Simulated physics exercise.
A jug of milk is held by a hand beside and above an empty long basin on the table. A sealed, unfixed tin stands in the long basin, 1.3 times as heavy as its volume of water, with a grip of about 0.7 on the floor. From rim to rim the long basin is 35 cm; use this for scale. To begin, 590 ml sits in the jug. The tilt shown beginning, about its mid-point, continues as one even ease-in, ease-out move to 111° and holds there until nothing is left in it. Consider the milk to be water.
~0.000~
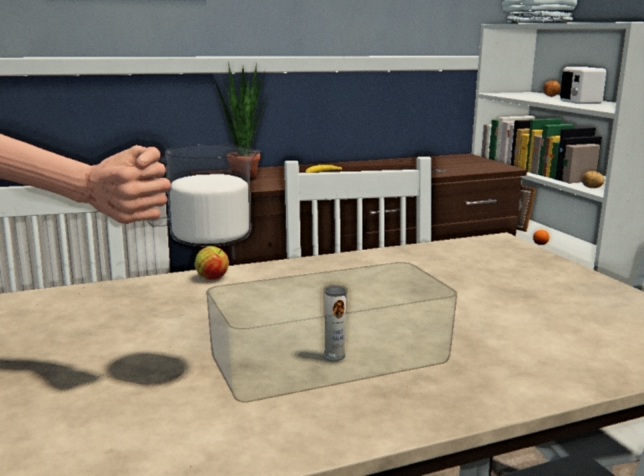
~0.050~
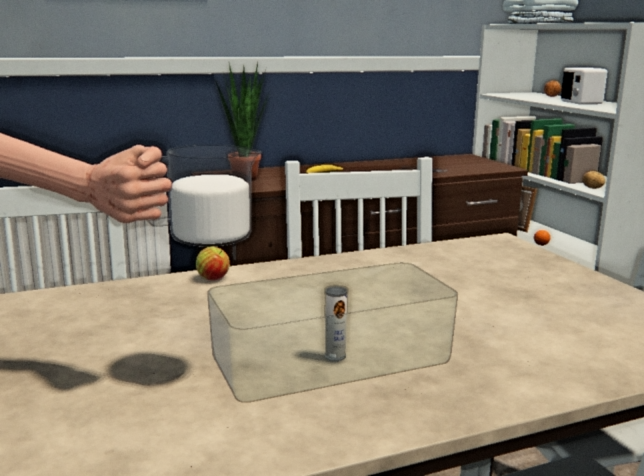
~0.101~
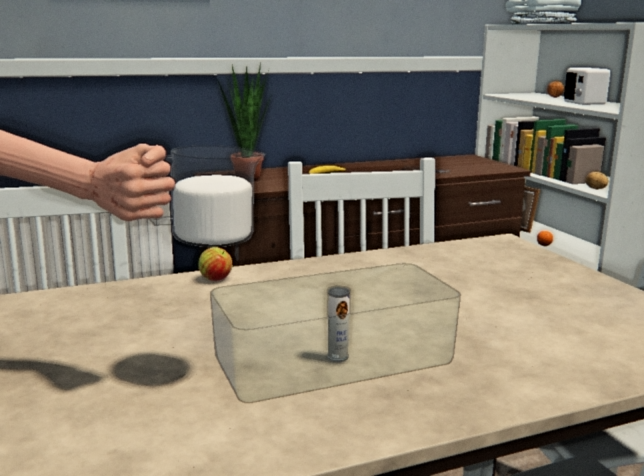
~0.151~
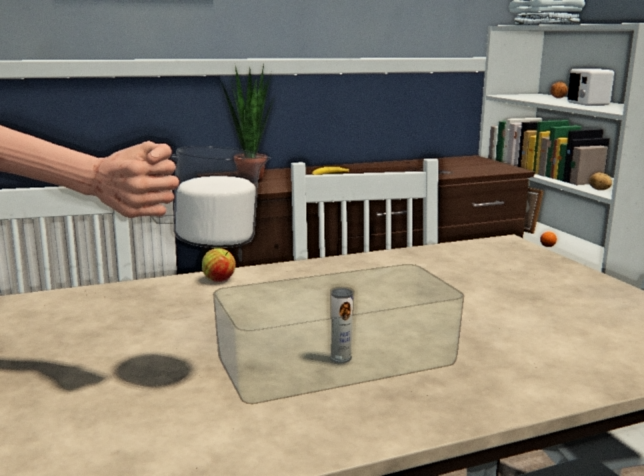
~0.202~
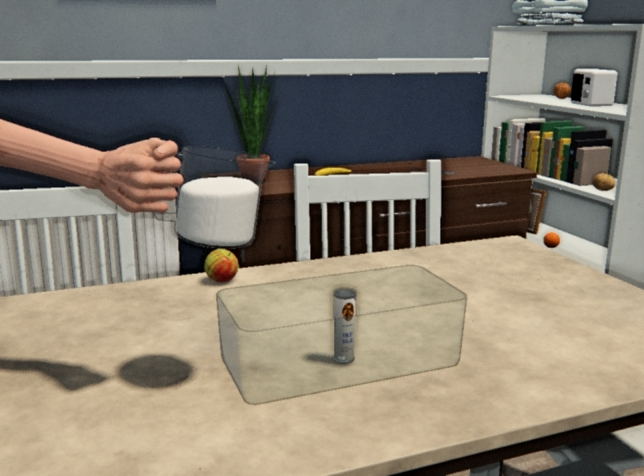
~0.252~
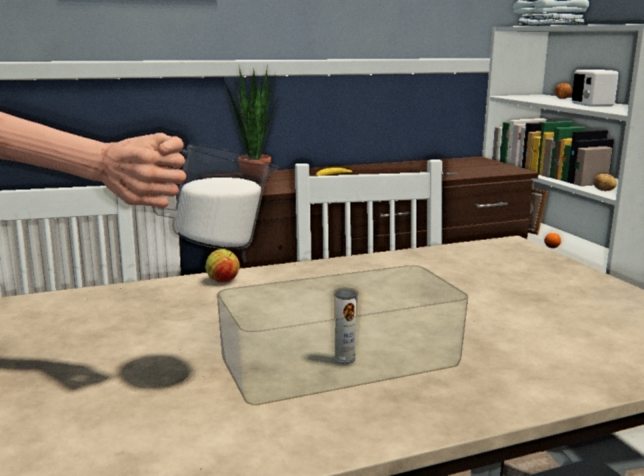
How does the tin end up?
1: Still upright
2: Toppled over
(1) Still upright.
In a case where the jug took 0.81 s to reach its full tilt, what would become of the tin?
With that tilt, the tin stays on its base.
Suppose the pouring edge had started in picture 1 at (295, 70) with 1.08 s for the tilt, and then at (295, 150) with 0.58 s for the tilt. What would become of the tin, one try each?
The tin stays vertical the first time and overturns the second time.
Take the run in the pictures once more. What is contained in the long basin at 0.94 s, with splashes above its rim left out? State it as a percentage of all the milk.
I reckon close to 54 per cent.
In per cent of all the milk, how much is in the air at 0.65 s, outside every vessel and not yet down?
12 per cent.
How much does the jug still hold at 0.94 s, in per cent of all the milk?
24 %.
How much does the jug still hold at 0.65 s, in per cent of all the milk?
Close to 86 in a hundred.
By 0.65 s the tilt is 73° and 87 per cent is still to pour; the tin stands where it began.
By 0.94 s the tilt is 107° and 24 per cent is still to pour; the tin stands where it began.
By 1.25 s the tilt is 111° and 1 per cent is still to pour; the tin stands where it began.
By 1.58 s the tilt is 111° and 0 per cent is still to pour; the tin stands where it began.
At rest the tin stands where it began.
